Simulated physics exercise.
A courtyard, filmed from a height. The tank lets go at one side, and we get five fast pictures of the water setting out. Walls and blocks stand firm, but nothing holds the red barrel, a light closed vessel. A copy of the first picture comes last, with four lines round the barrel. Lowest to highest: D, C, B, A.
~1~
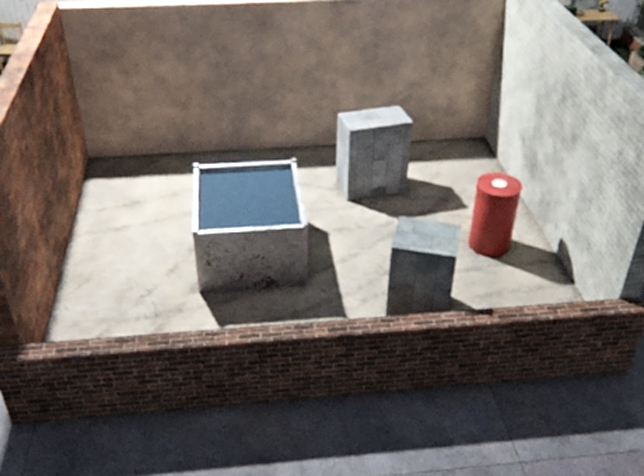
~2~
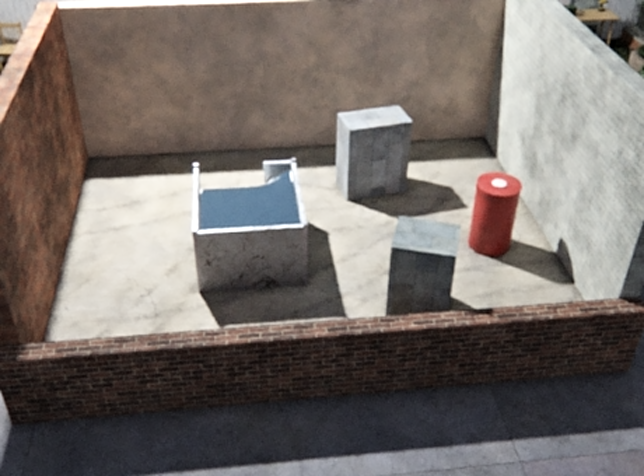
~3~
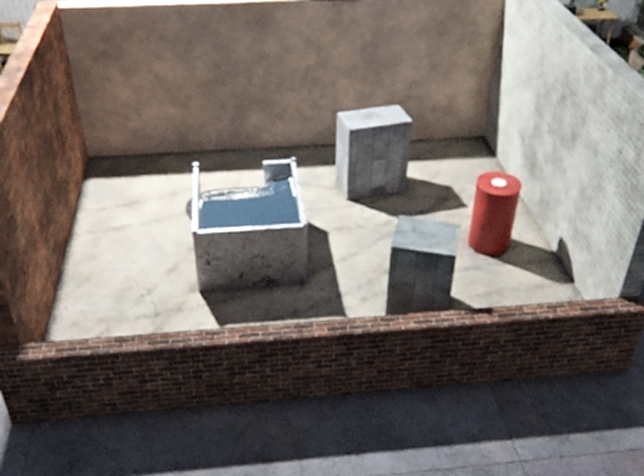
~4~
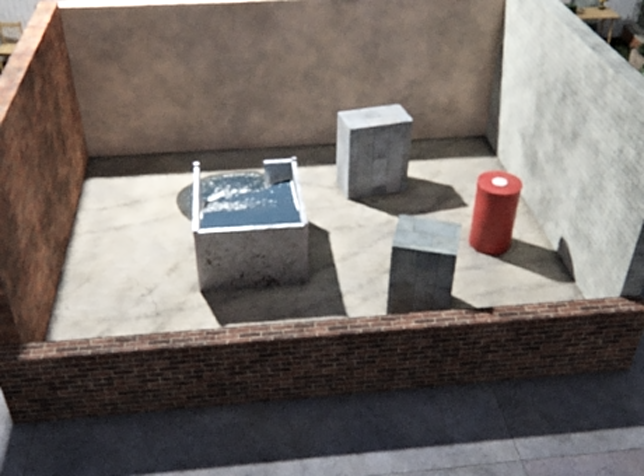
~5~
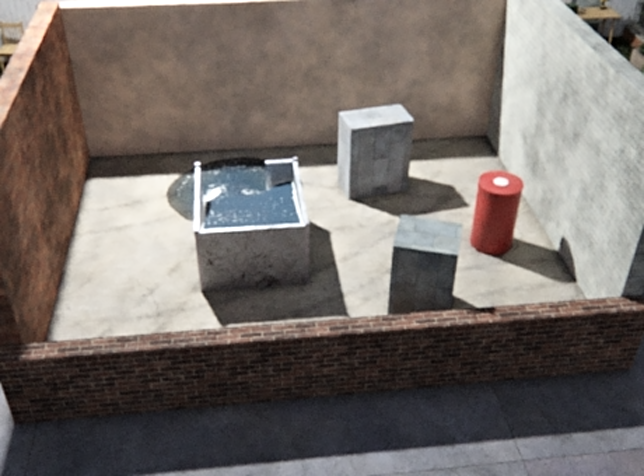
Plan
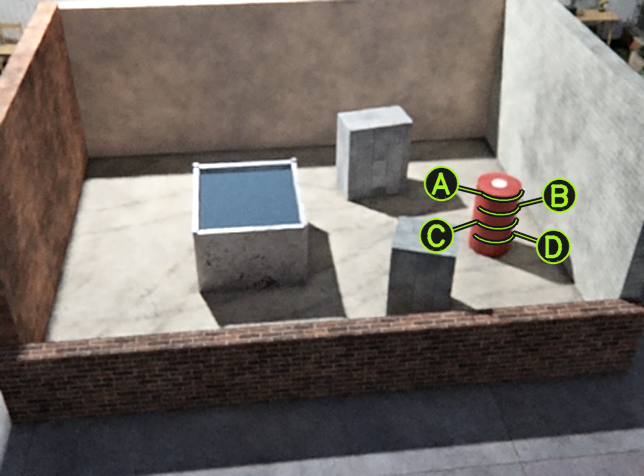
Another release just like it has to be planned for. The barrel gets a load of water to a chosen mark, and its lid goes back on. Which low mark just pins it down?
That is mark D.
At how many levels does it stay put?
All of the four.
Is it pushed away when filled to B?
No, that is safe.
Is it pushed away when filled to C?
No, not at all.
In lime, A at (506, 200); B at (503, 214); C at (501, 228); D at (498, 242); from the bottom up D, C, B, A.
With A, it does not move.
With B, it does not move.
With C, it does not move.
With D, it does not move.
